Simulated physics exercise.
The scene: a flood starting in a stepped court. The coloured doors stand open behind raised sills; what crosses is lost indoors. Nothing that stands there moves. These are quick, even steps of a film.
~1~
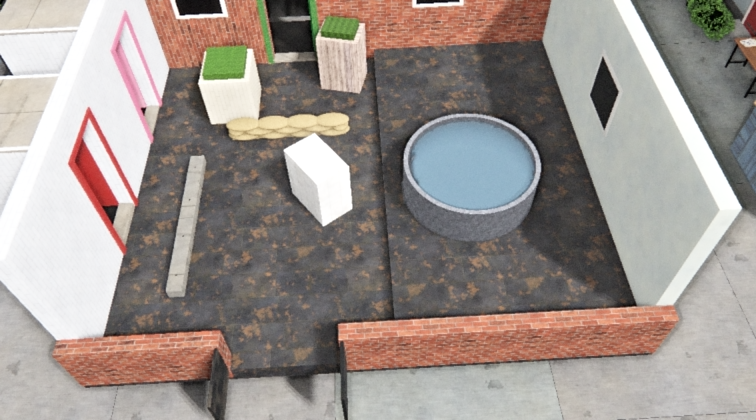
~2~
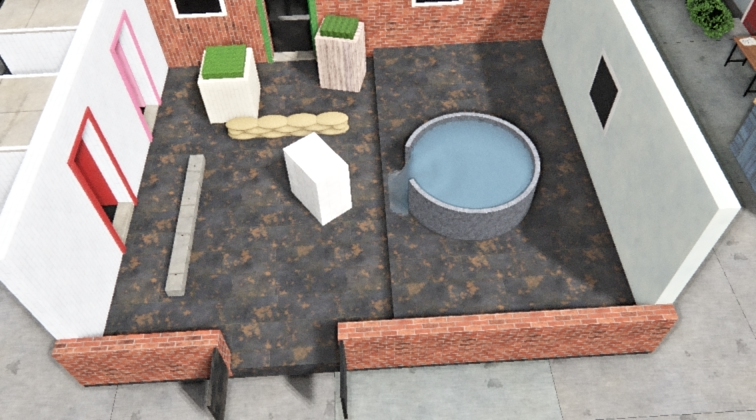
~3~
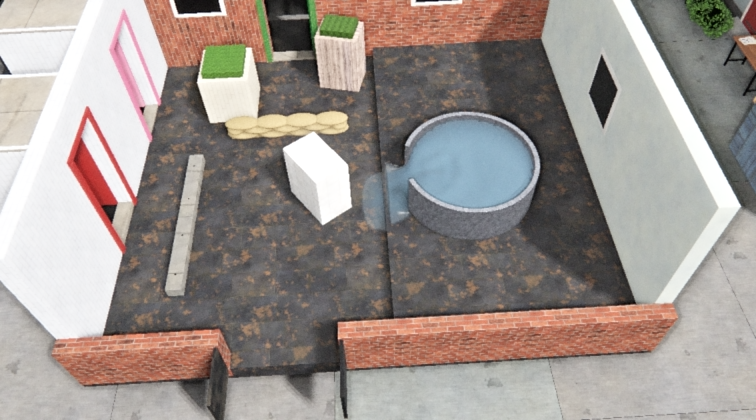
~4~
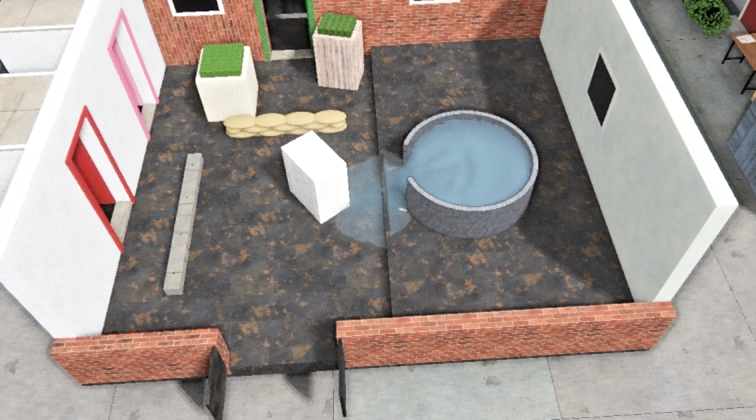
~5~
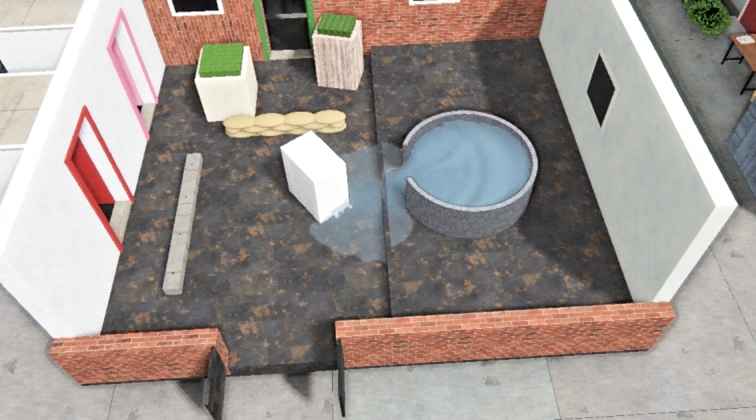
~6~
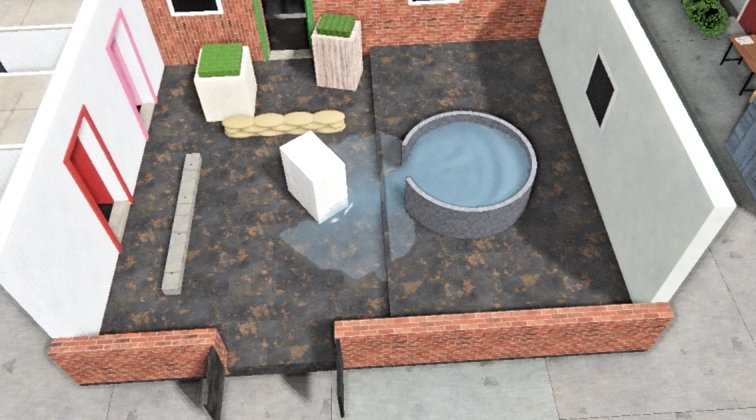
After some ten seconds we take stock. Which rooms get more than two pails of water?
One by one: The red door holds within the limit; the green door holds within the limit; the pink door floods.
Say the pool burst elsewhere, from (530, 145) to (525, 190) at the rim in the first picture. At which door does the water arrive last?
That is the pink door.
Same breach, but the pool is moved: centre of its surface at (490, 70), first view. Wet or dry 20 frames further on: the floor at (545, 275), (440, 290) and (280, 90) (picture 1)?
As listed: No water, dry, under water.
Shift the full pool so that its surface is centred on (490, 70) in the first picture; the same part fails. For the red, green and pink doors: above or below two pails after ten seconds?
My reading: The red one stays under; the green one floods; the pink one takes more.
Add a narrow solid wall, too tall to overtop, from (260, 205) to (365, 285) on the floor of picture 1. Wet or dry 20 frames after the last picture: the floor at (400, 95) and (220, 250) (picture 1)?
In turn: Free of water, flooded.
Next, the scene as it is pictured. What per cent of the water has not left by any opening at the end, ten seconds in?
About 80 per cent.
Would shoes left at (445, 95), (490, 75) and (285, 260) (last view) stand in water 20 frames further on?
In that order: No water, no water, flooded.
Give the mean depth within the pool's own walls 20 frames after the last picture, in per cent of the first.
Near 46 in a hundred.
A moment on, water covers 15 % of the floor; the red door not reached, the green door not reached, the pink door not reached.
Next, water covers 25 % of the floor; the red door not reached, the green door not reached, the pink door not reached.
Then, water covers 35 % of the floor; the red door wet at the sill, nothing in, the green door not reached, the pink door under two buckets in.
Later, water covers 50 % of the floor; the red door wet at the sill, nothing in, the green door wet at the sill, nothing in, the pink door over two buckets in.
In the end, water covers 55 % of the floor; the red door wet at the sill, nothing in, the green door wet at the sill, nothing in, the pink door over two buckets in.
